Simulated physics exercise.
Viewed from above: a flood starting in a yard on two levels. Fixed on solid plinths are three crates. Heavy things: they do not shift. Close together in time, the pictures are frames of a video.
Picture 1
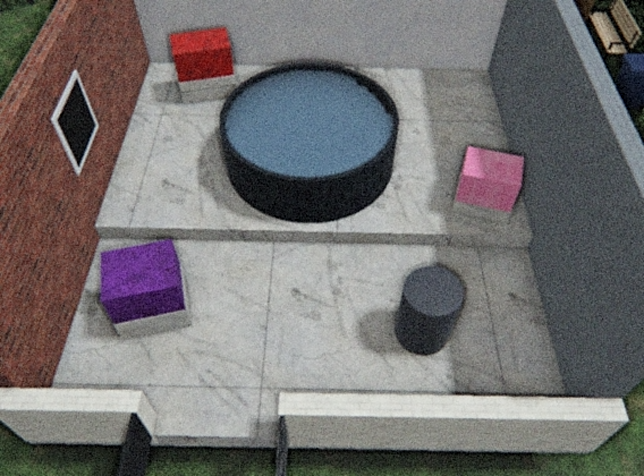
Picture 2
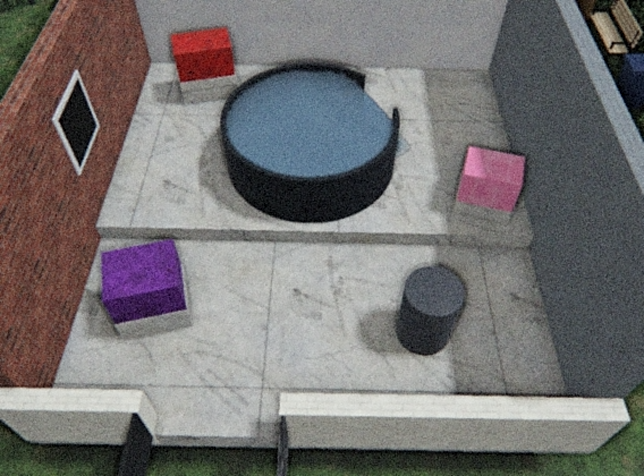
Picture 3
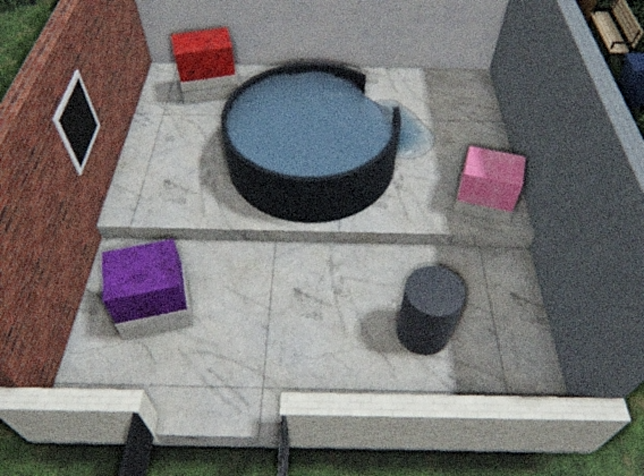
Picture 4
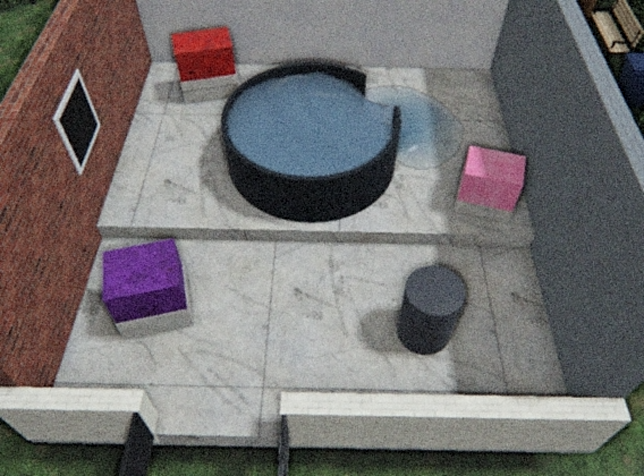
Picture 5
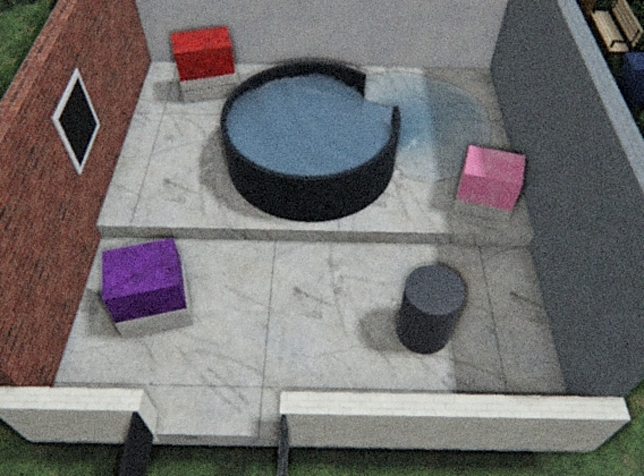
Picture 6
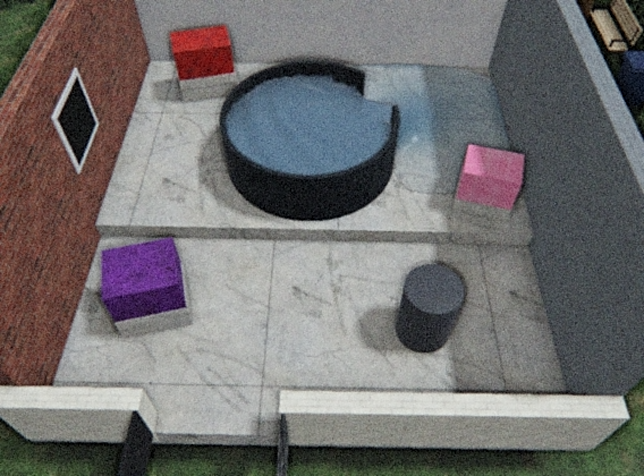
A round dark tank opens on its right side and water spreads across the upper level.
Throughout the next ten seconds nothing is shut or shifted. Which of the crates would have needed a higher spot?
Pink crate: Yes, it gets wet. Purple crate: No, it stays dry. Red crate: No, it stays dry.
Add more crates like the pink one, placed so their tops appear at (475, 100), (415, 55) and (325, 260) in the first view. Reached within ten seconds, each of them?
Listed order: Flooded / flooded / unflooded.
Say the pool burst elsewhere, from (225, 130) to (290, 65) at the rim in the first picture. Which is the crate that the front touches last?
It's the pink-painted one.
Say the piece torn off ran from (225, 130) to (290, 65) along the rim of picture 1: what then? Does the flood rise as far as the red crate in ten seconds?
The red crate gets flooded.
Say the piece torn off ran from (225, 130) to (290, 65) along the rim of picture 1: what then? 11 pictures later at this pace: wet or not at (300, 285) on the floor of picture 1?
My call for that point is parched.
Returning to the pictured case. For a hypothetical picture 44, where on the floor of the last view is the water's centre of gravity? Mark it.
Near pixel (355, 150).
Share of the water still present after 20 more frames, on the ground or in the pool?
Estimate: Some 100 %.
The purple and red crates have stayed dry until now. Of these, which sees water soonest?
It's the crate marked red.
A moment on, water covers 20 % of the floor; the pink crate water round its plinth, the purple crate not reached, the red crate not reached.
Next, water covers 25 % of the floor; the pink crate water round its plinth, the purple crate not reached, the red crate not reached.
Then, water covers 40 % of the floor; the pink crate water round its plinth, the purple crate not reached, the red crate water round its plinth.
Later, water covers 80 % of the floor; the pink crate water round its plinth, the purple crate not reached, the red crate water round its plinth.
In the end, water covers 100 % of the floor; the pink crate was topped, the purple crate stayed above the water, the red crate stayed above the water.
